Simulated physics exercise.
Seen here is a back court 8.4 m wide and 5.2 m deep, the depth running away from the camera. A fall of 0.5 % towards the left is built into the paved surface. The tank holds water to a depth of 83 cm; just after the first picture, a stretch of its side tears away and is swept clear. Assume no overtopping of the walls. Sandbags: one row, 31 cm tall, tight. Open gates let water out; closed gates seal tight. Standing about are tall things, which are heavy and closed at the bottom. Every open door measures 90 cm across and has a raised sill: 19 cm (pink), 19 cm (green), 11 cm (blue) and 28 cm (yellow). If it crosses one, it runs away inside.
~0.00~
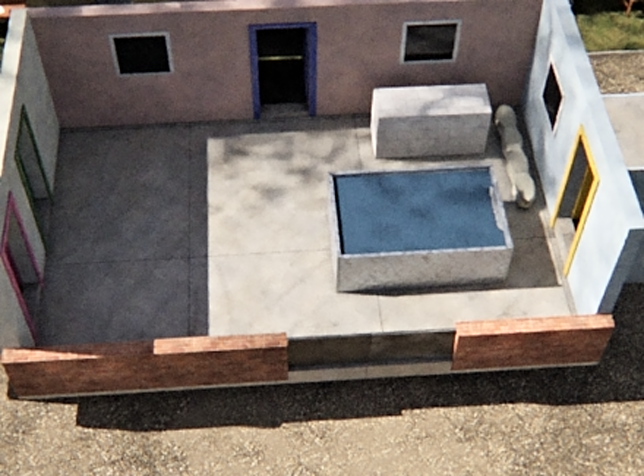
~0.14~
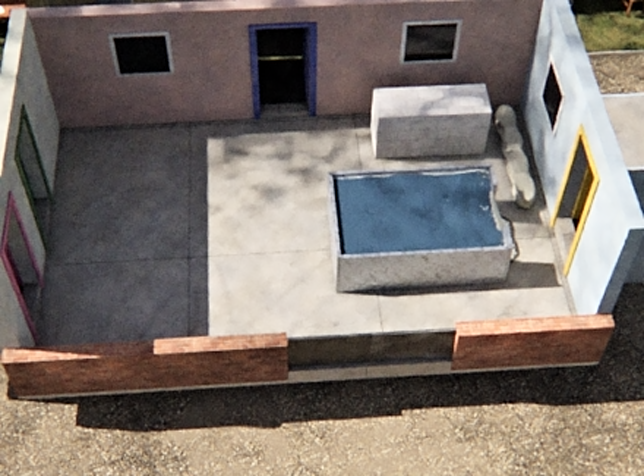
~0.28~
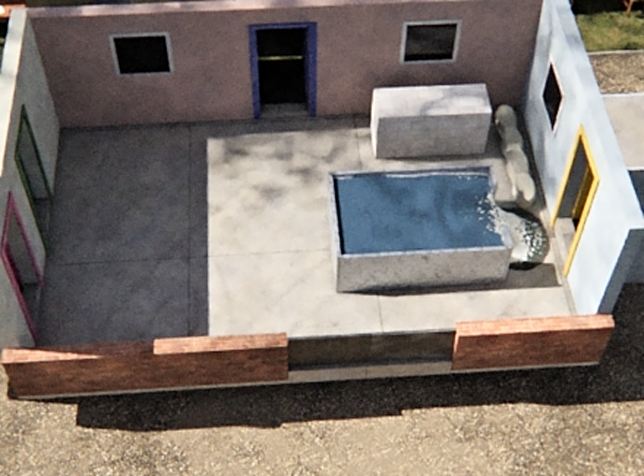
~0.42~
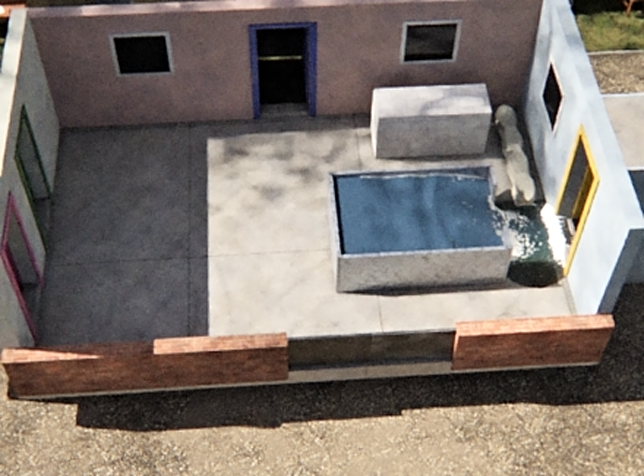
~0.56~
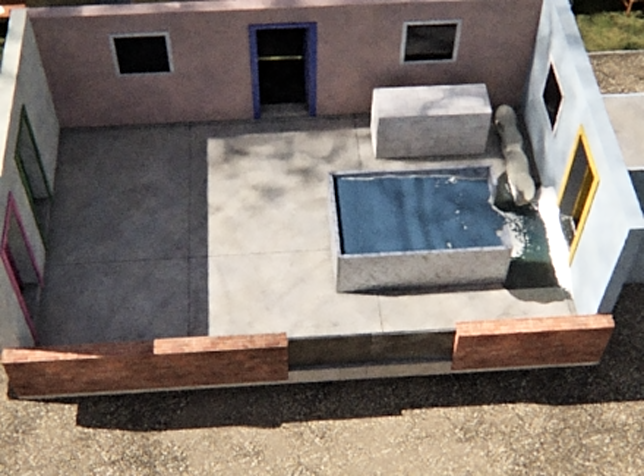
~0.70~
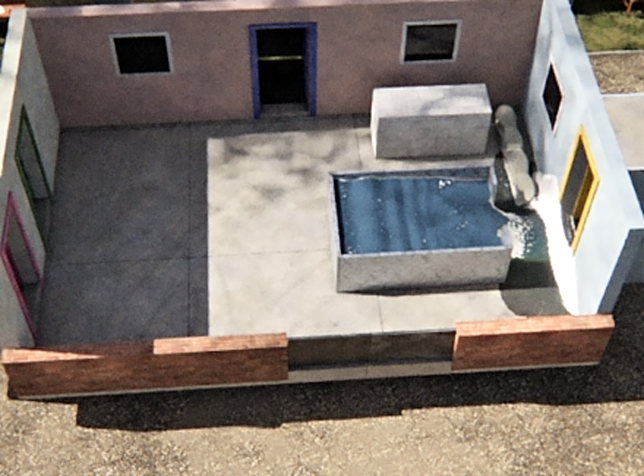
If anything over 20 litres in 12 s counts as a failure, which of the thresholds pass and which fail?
The pink door passes. The green door passes. The blue door passes. The yellow door fails.
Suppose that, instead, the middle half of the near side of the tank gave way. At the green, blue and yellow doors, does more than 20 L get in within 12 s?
Then: Green short of it, blue short of it, yellow short of it.
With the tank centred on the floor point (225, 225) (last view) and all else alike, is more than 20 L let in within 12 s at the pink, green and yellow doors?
Compared with that limit, pink falls short, green falls short and yellow falls short.
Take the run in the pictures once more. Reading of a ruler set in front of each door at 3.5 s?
Door by door, in cm: Pink reads 0, green reads 0, blue reads 6, yellow reads 32.
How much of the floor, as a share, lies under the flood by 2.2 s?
About 20 per cent.
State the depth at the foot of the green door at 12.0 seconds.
9.0 cm.
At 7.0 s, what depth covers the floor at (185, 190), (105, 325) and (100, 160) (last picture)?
Around 2 cm, 4 cm and 4 cm, in the order given.
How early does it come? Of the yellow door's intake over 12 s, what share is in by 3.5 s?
Share by then: ~ 90 %.
After 1.4 s water covers 10 % of the floor and is deepest (55 cm) near (545, 231); pink door not reached, green door not reached, blue door not reached, yellow door 52 cm at the sill, 83 L in.
After 2.2 s water covers 20 % of the floor and is deepest (51 cm) near (513, 109); pink door not reached, green door not reached, blue door not reached, yellow door 48 cm at the sill, 198 L in.
After 3.5 s water covers 45 % of the floor and is deepest (40 cm) near (513, 109); pink door not reached, green door not reached, blue door 6 cm at the sill, 0 L in, yellow door 32 cm at the sill, 276 L in.
After 7.0 s water covers 90 % of the floor and is deepest (25 cm) near (543, 222); pink door 14 cm at the sill, 0 L in, green door 15 cm at the sill, 0 L in, blue door 4 cm at the sill, 0 L in, yellow door 22 cm at the sill, 301 L in.
After 12.0 s water covers 95 % of the floor and is deepest (14 cm) near (33, 374); pink door 13 cm at the sill, 0 L in, green door 9 cm at the sill, 0 L in, blue door 5 cm at the sill, 0 L in, yellow door 12 cm at the sill, 302 L in.
